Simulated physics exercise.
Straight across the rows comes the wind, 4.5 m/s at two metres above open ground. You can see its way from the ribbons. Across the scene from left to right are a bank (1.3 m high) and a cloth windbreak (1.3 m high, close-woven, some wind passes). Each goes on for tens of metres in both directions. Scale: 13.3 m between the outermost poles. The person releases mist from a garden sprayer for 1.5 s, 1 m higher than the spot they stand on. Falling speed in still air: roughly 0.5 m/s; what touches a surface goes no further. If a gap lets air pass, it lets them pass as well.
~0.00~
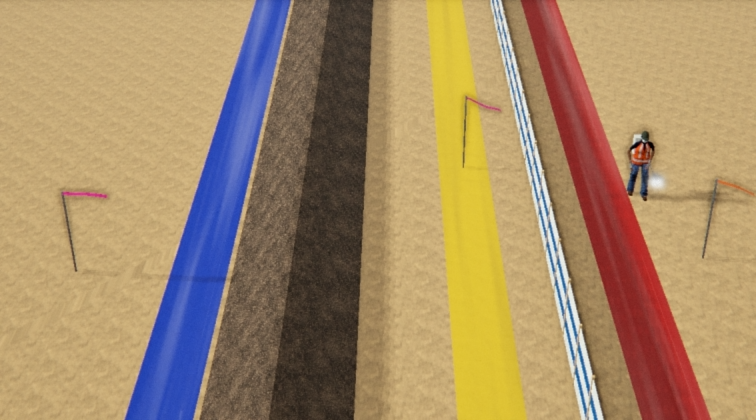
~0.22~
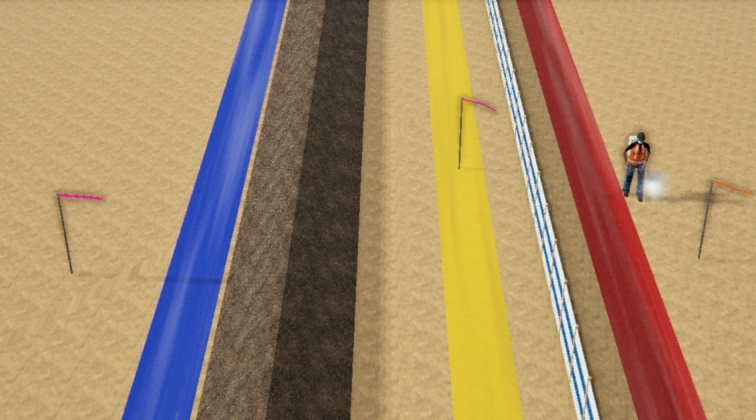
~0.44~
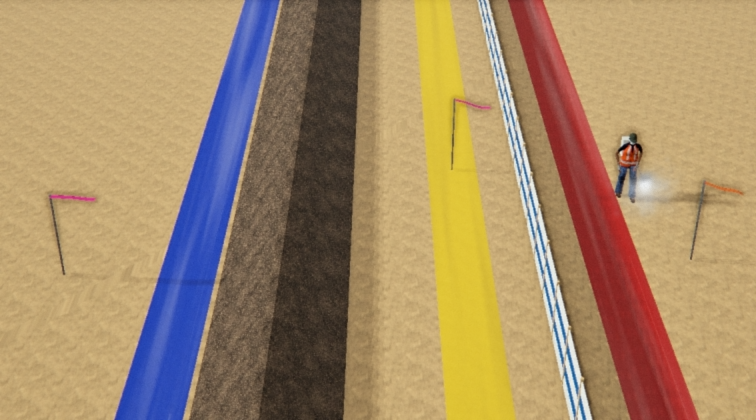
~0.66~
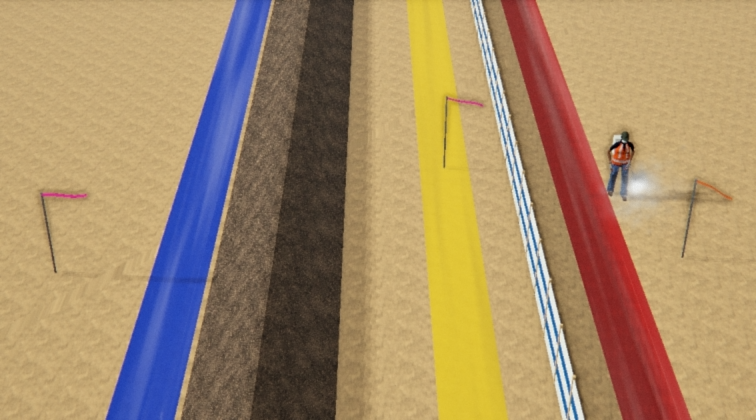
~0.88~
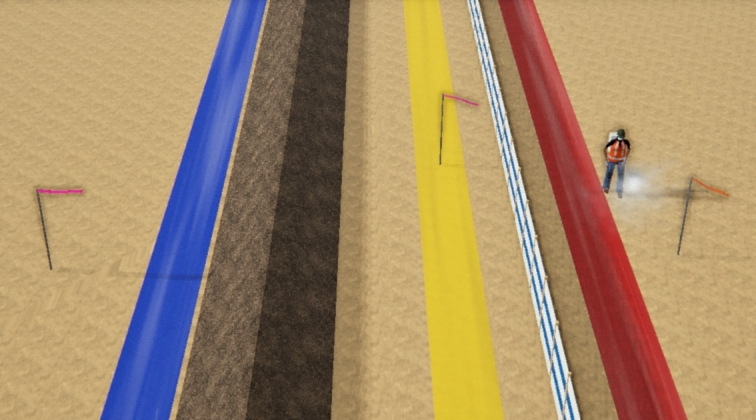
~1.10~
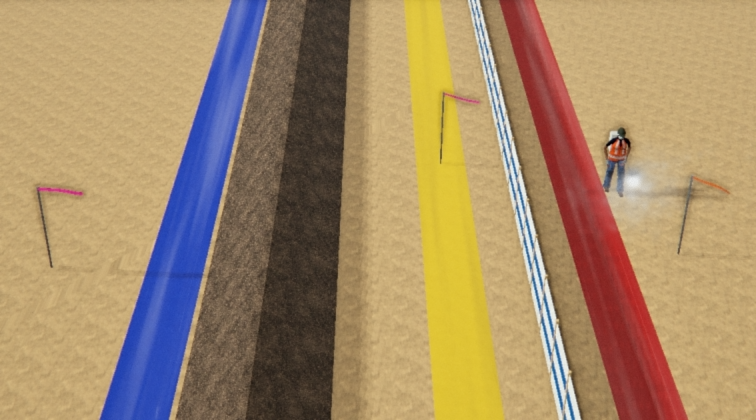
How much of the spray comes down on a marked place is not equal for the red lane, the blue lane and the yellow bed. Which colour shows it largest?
Most lands on the red one.
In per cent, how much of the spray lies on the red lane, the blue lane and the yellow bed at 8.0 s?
I'd estimate near 30 % on red, 0 % on blue and 0 % on yellow.
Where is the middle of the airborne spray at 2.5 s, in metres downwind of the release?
It comes to roughly 0.5 m.
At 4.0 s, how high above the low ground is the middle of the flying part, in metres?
I'd put it close to 0.6 metres up.
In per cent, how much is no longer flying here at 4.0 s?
Roughly 75 per cent by then.
After 2.5 s, 50 % is in the air or yet to come; 0 % lies on the blue lane, 0 % on the yellow bed and 18 % on the red lane; the middle of what still flies is 0.6 m above the low ground, near (653, 192).
After 4.0 s, 24 % is in the air or yet to come; 0 % lies on the blue lane, 0 % on the yellow bed and 26 % on the red lane; the middle of what still flies is 0.7 m above the low ground, near (717, 191).
After 8.0 s, 4 % is in the air or yet to come; 0 % lies on the blue lane, 0 % on the yellow bed and 28 % on the red lane.
After 20.0 s, 0 % is in the air or yet to come; 0 % lies on the blue lane, 0 % on the yellow bed and 28 % on the red lane.
After 45.0 s, 0 % is in the air or yet to come; 0 % lies on the blue lane, 0 % on the yellow bed and 28 % on the red lane.
